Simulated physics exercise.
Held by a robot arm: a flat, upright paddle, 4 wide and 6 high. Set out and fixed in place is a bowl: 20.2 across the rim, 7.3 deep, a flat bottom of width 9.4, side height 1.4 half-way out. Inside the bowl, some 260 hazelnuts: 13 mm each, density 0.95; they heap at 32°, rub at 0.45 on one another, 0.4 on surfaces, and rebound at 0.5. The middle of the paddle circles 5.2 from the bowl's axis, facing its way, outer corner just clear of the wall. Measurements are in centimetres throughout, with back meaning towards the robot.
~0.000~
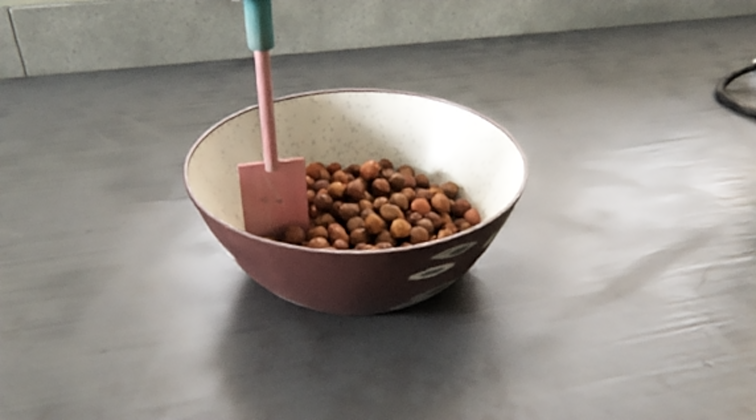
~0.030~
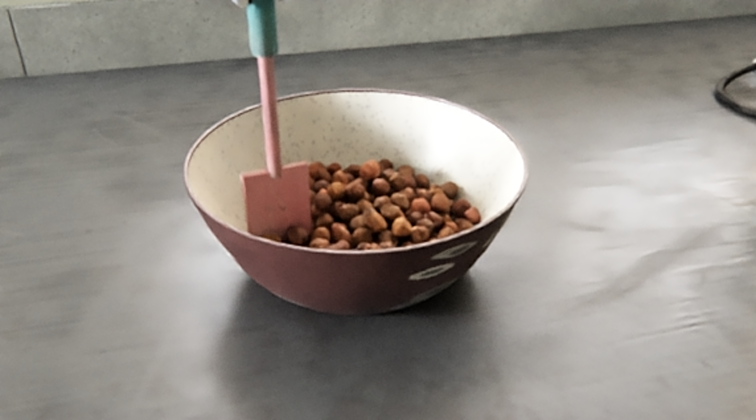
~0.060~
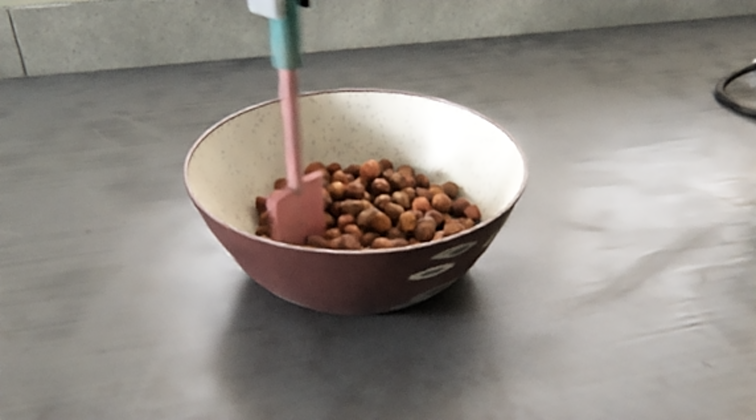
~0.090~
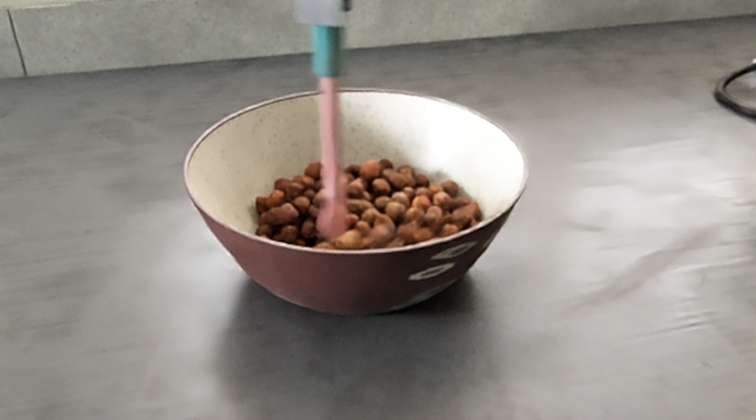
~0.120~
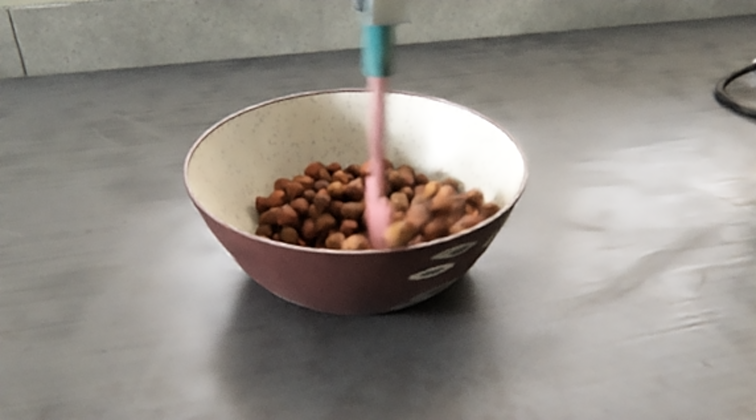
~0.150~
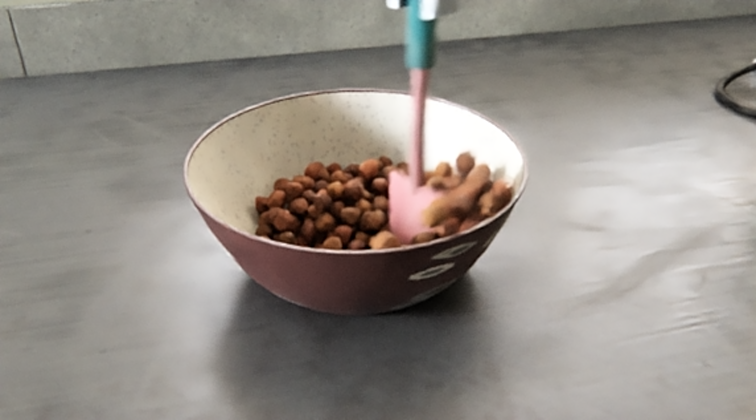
On a gray countertop, a pink paddle held from above swept from the left side of a bowl of hazelnuts along the near side to the right, turning as it pushed some into a heap.
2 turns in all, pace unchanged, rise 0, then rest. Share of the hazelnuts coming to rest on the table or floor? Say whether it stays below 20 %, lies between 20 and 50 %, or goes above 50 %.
It lies between 20 and 50 %.
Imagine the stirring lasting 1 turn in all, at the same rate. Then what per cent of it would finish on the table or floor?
Then some 20 per cent.
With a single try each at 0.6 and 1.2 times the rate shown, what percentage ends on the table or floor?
Some 5 and 45 per cent.
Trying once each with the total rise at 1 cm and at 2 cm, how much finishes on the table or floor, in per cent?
That gives about 30 per cent and 20 per cent, in order.
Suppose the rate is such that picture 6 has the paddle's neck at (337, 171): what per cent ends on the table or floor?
Close to 5 in a hundred.
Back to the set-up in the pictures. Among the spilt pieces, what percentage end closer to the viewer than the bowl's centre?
Near 40 in a hundred.
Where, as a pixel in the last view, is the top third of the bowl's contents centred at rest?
Near (311, 259).
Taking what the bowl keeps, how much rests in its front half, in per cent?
Some 60 per cent.
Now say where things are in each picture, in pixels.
The first frame shows the paddle neck at (270, 139), 0° round; upper third of the load around (368, 210), from x 260 to 475, top at y 170; 258 in the bowl.
The second frame shows the paddle neck at (273, 146), 10° round; upper third of the load around (365, 213), from x 260 to 475, top at y 170.
The third frame shows the paddle neck at (295, 161), 36° round; upper third of the load around (366, 218), from x 260 to 475, top at y 170.
The fourth frame shows the paddle neck at (334, 170), 63° round; upper third of the load around (384, 224), from x 260 to 475, top at y 170.
The fifth frame shows the paddle neck at (379, 170), 90° round; upper third of the load around (414, 218), from x 260 to 490, top at y 165.
The sixth frame shows the paddle neck at (417, 160), 117° round; upper third of the load around (445, 204), from x 260 to 500, top at y 160; 258 in the bowl.
After 0.41 s, 351° round, highest piece 10 above the table; 212 in the bowl, 24 on the table or floor, 22 in flight or on the tool.
After 0.67 s, 225° round, highest piece 9 above the table; 191 in the bowl, 61 on the table or floor, 6 in flight or on the tool.
After 1.00 s, 0° round, highest piece 8 above the table; 176 in the bowl, 82 on the table or floor.
After 1.70 s, 0° round, highest piece 5 above the table; 176 in the bowl, 82 on the table or floor.
In the end, 176 in the bowl, 82 on the table or floor. That is 32 % on the table or floor.
